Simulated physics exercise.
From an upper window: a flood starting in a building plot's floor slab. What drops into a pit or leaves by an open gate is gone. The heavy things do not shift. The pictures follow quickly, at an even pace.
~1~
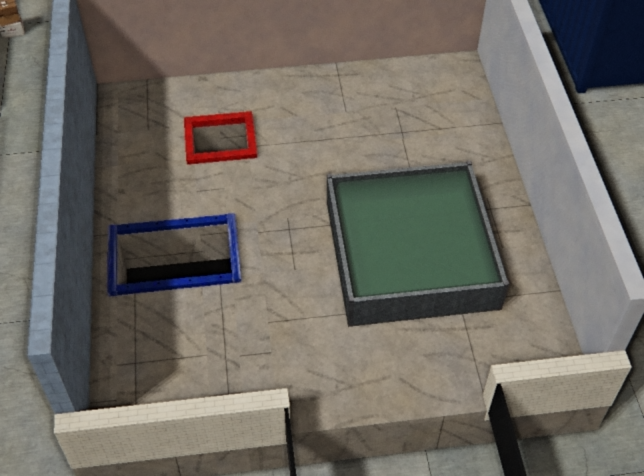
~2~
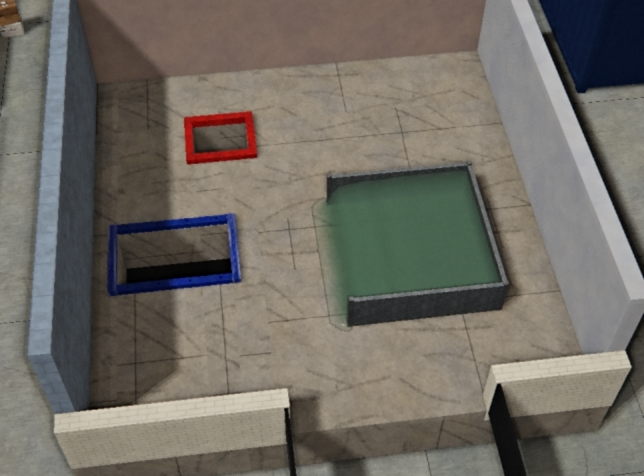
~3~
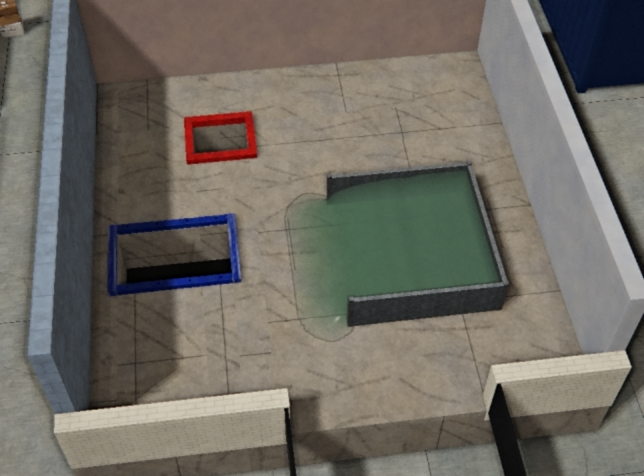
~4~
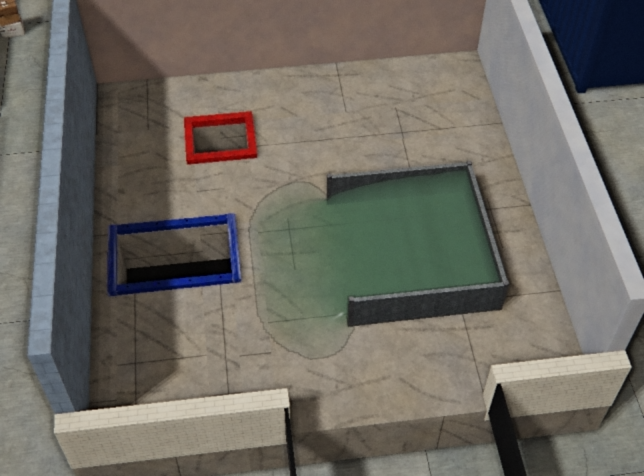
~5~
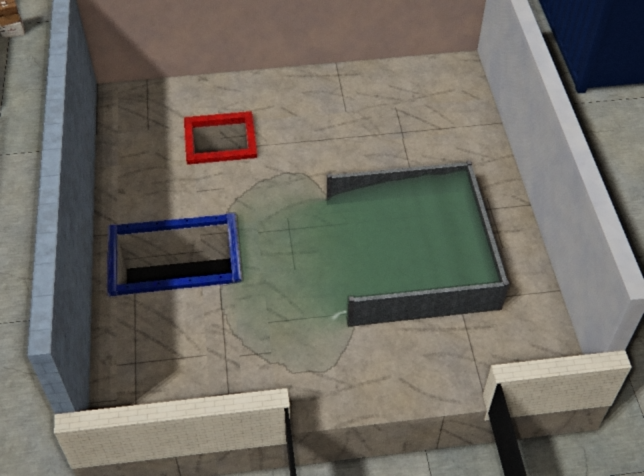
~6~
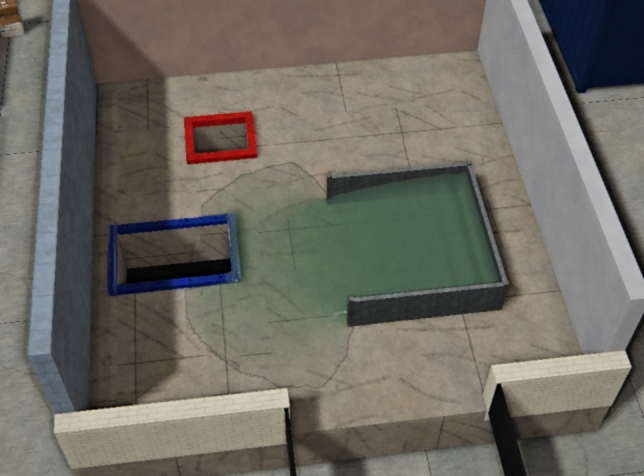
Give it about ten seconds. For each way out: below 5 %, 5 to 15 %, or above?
In the end: The gate takes between 5 and 15 %; the red pit takes not even 5 %; the blue pit takes above 15 %.
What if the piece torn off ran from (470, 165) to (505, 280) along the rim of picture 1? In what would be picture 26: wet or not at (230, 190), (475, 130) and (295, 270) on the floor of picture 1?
As listed: Not flooded, awash, clear.
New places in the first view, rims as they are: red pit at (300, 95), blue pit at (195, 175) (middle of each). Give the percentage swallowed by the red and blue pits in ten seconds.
Parts in a hundred: Red 0, blue 4.
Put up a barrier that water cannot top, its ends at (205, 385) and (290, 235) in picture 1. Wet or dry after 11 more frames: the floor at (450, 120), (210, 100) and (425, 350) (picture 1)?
In that order: Clear, free of water, no water.
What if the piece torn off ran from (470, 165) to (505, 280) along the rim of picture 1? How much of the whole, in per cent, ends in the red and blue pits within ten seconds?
Per cent: Red 0, blue 0.
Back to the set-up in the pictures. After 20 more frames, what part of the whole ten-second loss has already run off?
Roughly 65 per cent.
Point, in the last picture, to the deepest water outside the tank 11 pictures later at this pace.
Near (89, 440).
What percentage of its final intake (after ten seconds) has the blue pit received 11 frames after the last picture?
I make it 60 per cent.
A moment on, water covers 30 % of the floor; the gate 0 %, the red pit 0 %, the blue pit 5 %.
Next, water covers 40 % of the floor; the gate 0 %, the red pit 0 %, the blue pit 12 %.
Then, water covers 40 % of the floor; the gate 0 %, the red pit 1 %, the blue pit 16 %.
Later, water covers 65 % of the floor; the gate 1 %, the red pit 1 %, the blue pit 19 %.
In the end, water covers 85 % of the floor; the gate 7 %, the red pit 1 %, the blue pit 19 %.
